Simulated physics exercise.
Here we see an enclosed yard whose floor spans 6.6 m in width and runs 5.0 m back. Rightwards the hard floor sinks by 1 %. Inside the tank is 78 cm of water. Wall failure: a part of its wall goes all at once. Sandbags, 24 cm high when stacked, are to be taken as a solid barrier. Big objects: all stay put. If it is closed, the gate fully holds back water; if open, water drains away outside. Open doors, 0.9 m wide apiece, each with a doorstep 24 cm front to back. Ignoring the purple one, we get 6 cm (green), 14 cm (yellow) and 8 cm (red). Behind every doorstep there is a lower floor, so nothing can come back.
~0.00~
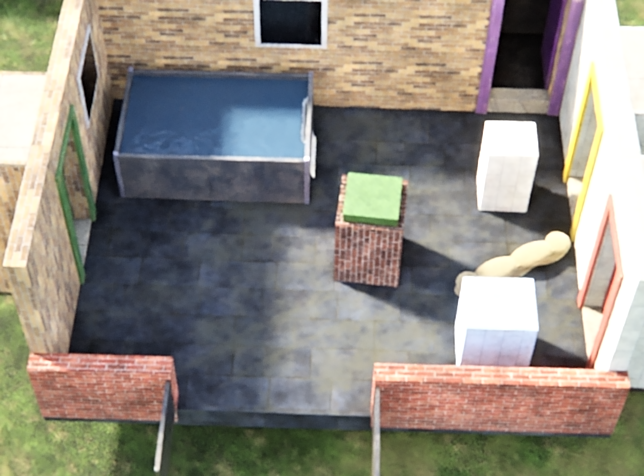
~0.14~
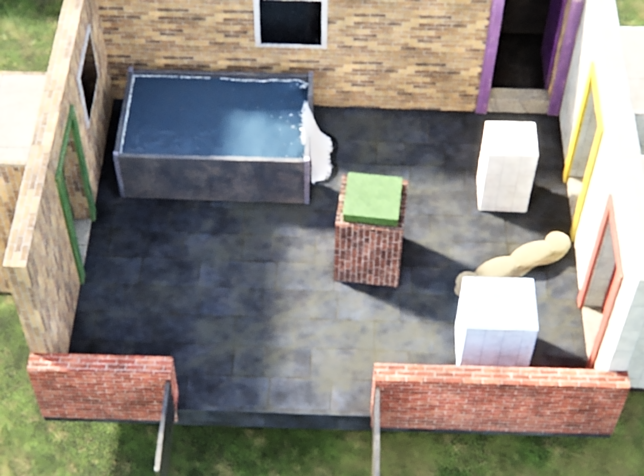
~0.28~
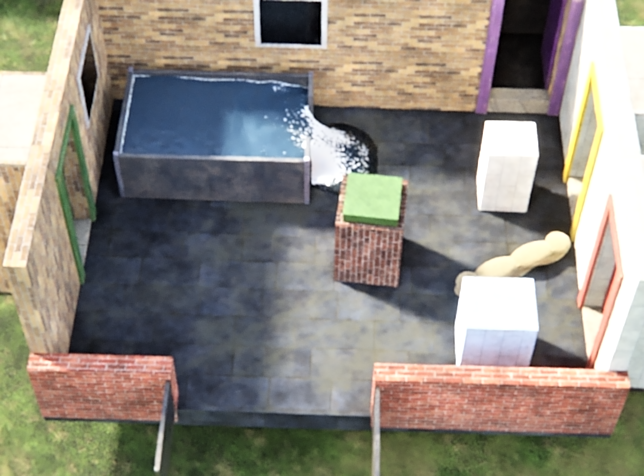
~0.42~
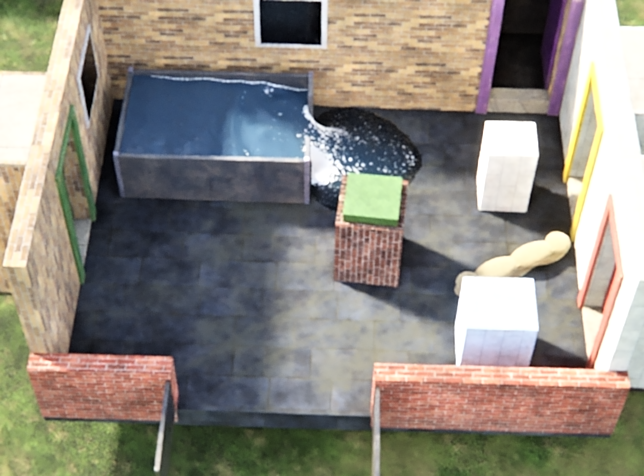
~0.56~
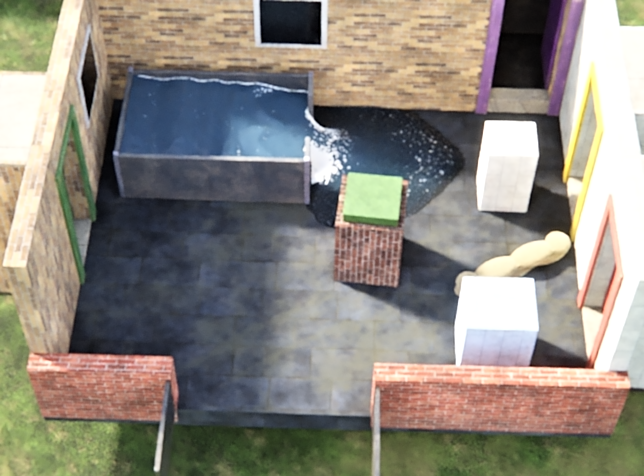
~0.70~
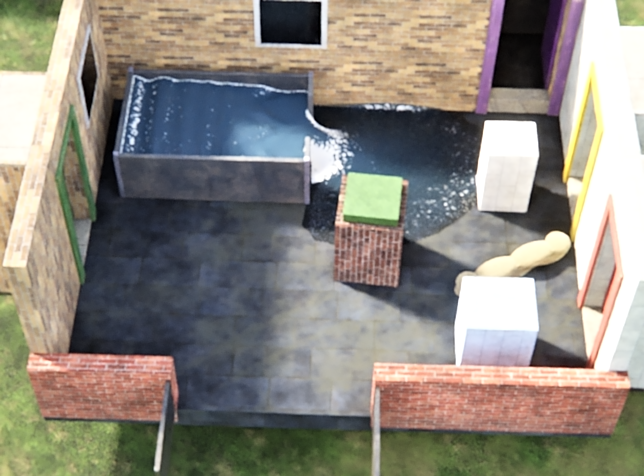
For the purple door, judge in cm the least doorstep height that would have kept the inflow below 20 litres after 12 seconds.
A doorstep of about 31 cm.
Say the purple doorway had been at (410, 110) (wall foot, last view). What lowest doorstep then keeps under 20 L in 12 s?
Roughly 17 cm.
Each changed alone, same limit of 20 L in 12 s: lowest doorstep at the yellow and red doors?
Some 29 cm for yellow, some 8.5 cm for red.
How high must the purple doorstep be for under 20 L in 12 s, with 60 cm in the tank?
Something near 23 cm should do.
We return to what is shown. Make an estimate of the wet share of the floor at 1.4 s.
Near 30 per cent of the open floor.
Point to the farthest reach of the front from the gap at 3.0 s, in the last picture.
In the last picture, around (581, 369).
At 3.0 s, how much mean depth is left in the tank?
Around 40 centimetres.
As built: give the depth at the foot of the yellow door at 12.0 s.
About 14.5 centimetres deep.
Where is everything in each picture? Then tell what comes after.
In the first picture, the tank at (216, 118) is whole and still, 78 cm deep; the purple door at (526, 64) is dry.
In the second picture, water pours out at (307, 143) and has run 0.4 m, to (331, 174); about 11 cm deep outside, 78 cm at the back.
In the third picture, the gap is at (307, 145), the front 0.9 m out at a hidden place; the back of the tank holds 78 cm.
In the fourth picture, the front is at (416, 164), 1.6 m from the gap at (307, 146); 2.0 m2 of floor is wet, 78 cm left at the back.
In the fifth picture, water pours out at (307, 146) and has run 2.2 m, to (458, 165); about 5 cm deep outside, 77 cm at the back.
In the sixth picture, the gap is at (307, 145), the front 2.8 m out at a hidden place; the back of the tank holds 70 cm; 0.8 m in a straight line remain to the purple door at (526, 64).
After 1.4 s water covers 30 % of the floor, deepest (46 cm) near (553, 120); 13 cm at the purple door, 0 litres in over its 26 cm doorstep.
After 3.0 s water covers 45 % of the floor, deepest (42 cm) near (566, 235); 32 cm at the purple door, 30 litres in over its 26 cm doorstep.
After 12.0 s water covers 95 % of the floor, deepest (16 cm) near (554, 129); 15 cm at the purple door, 42 litres in over its 26 cm doorstep.
At the purple door as built, the water arrived by 1.0 s and peaked near 34 cm at 2.8 s.
Run again over the same 12 s with other heights there, 29 litres in over 28.5 cm, 12 litres over 33.5 cm. The limit of 20 litres is kept from about 31 cm up.
